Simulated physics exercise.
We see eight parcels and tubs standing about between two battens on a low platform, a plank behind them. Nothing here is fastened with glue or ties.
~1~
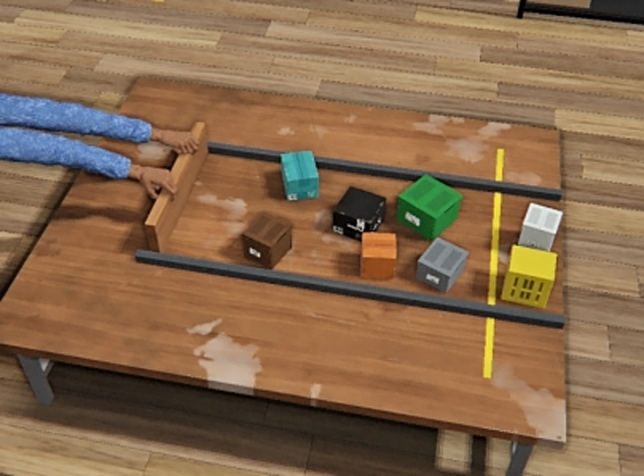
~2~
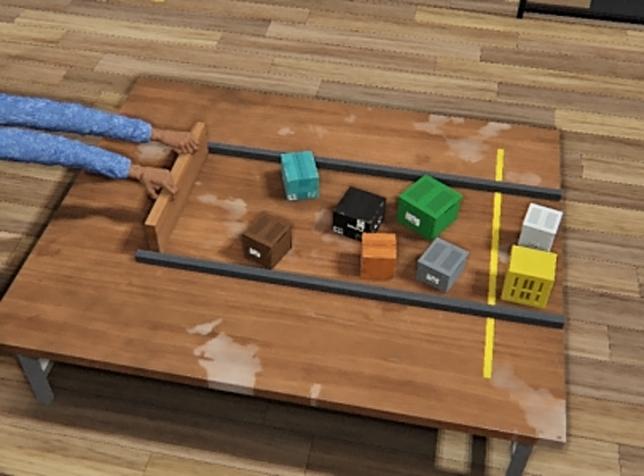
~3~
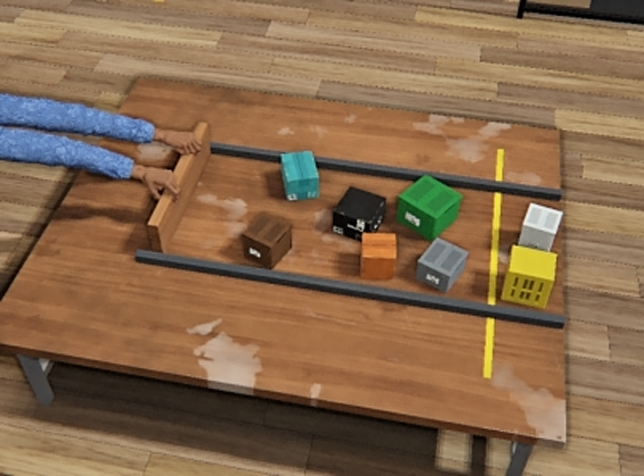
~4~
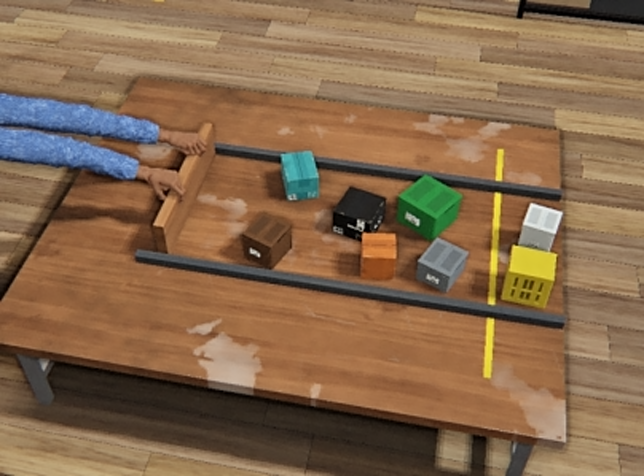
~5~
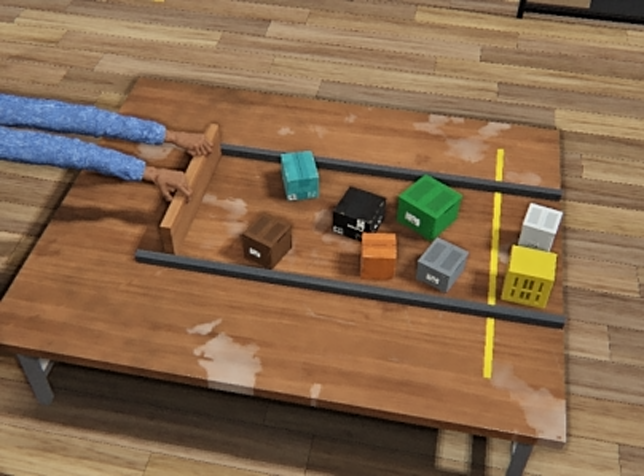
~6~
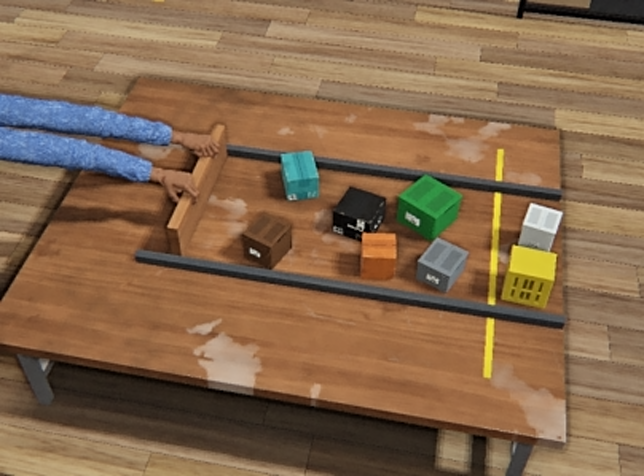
Hands inching a wooden plank slightly rightward between two dark battens on a table, the eight coloured boxes ahead staying still.
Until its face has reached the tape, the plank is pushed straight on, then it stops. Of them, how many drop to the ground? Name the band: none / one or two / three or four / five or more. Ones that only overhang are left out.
Band: Three or four.
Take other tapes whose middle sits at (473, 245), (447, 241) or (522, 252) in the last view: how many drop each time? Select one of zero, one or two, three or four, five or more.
One to two; one or two; 5 or more.
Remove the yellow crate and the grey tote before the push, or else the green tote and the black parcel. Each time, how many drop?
In the first try 1, in the other 2.
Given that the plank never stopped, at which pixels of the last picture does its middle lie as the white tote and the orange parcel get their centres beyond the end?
I reckon its middle sits around (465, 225) and then around (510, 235).
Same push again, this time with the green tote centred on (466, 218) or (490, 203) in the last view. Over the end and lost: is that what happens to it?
Well, in both cases in turn, the green tote stays where it is and then stays where it is.
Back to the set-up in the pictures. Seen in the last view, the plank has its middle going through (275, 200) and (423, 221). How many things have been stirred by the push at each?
2, then 7.
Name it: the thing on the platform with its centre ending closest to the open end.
Foremost, the green tote.
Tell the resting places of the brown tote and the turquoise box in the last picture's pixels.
They come to rest around (513, 277) and (515, 208).
Early on, none off yet; white tote at rest near (538, 233); yellow crate at rest near (529, 277); grey tote at rest near (442, 266).
Finally, the number that fall off is three or four; lost, grey tote, yellow crate and white tote.
